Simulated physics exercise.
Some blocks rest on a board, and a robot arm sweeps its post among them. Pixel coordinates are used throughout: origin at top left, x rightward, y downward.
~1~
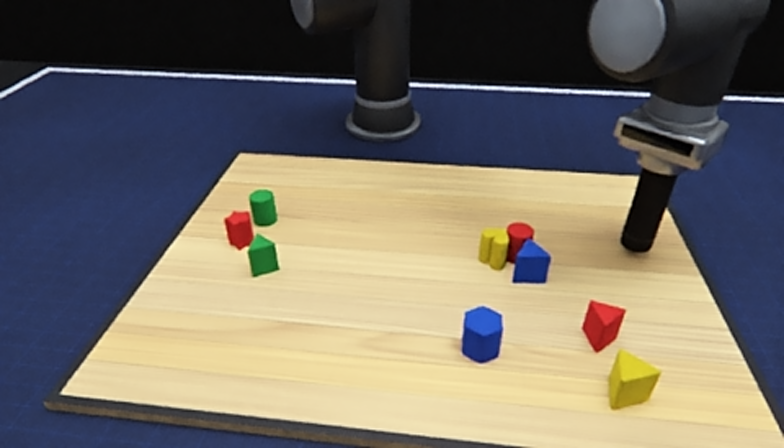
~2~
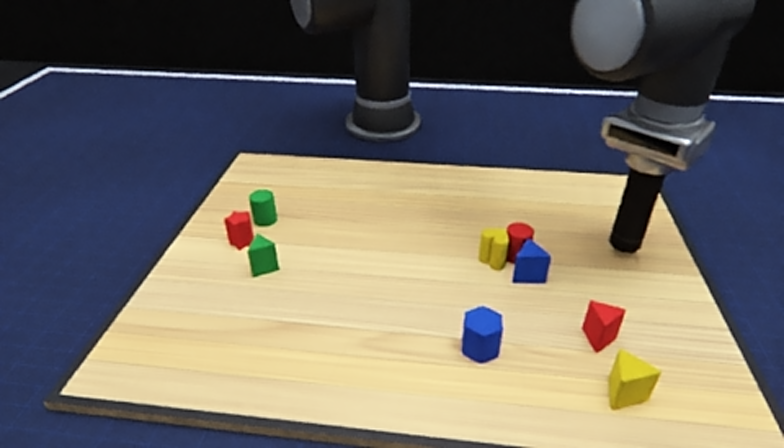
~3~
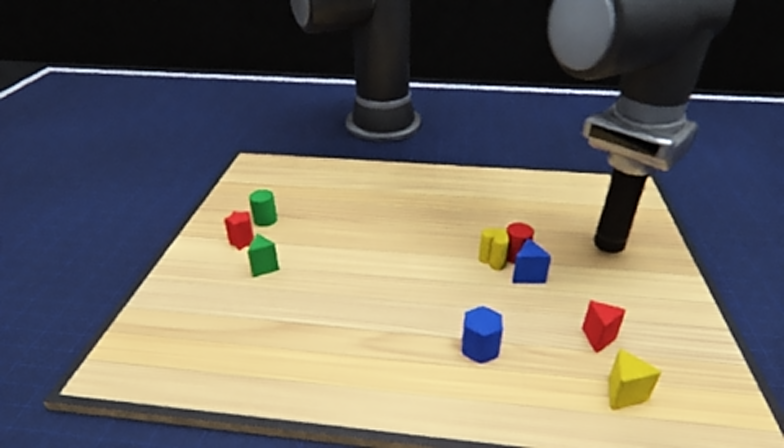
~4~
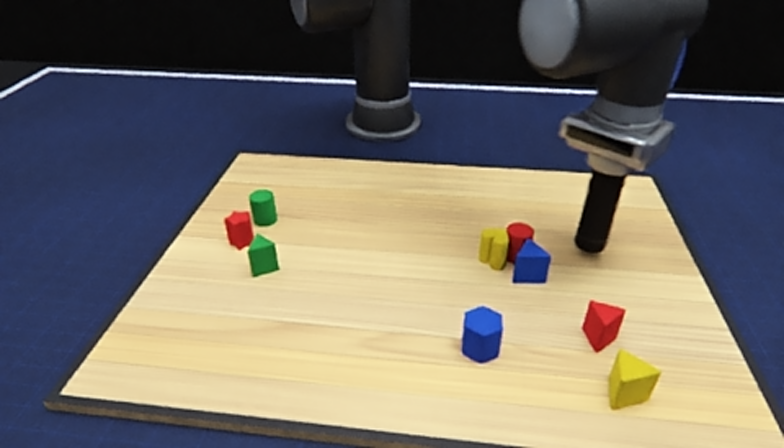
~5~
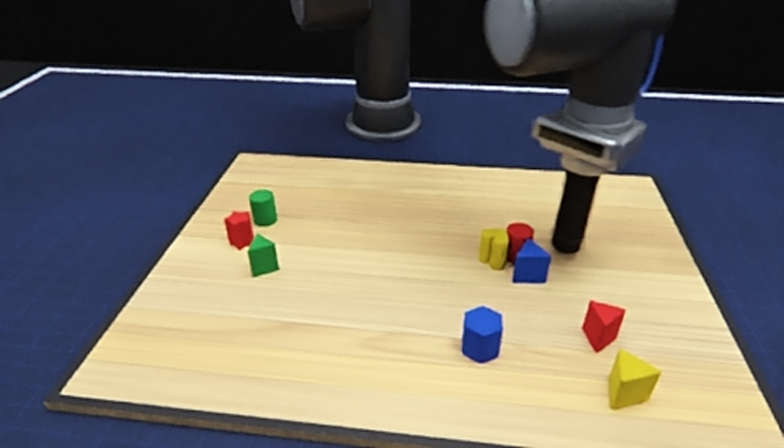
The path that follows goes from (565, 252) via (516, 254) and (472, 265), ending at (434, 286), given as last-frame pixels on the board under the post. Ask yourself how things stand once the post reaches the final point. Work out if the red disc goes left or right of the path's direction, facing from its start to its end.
It's going to go right.
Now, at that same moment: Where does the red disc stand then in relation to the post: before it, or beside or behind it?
I expect it to be beside or behind the post.
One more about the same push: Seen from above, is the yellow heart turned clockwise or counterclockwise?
I'd predict that, seen from above, the yellow heart rotates counter-clockwise.
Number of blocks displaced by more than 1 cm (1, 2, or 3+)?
The count is two.
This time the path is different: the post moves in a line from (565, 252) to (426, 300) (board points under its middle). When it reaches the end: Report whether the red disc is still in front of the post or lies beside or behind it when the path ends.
Once the path is finished, the red disc lies beside or behind the post.
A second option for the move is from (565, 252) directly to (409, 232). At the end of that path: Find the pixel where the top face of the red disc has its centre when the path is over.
It is at (462, 230).
The first path, step by step. One third of the way, post (517, 247); yellow heart (473, 239), turned 50° anticlockwise; red disc (492, 229).
Two thirds of the way, post (472, 258); yellow heart (447, 248), turned 80° anticlockwise; red disc (446, 231).
At the end, post (434, 278); yellow heart (404, 260), turned 30° anticlockwise; red disc (435, 232); blue triangular piece still.
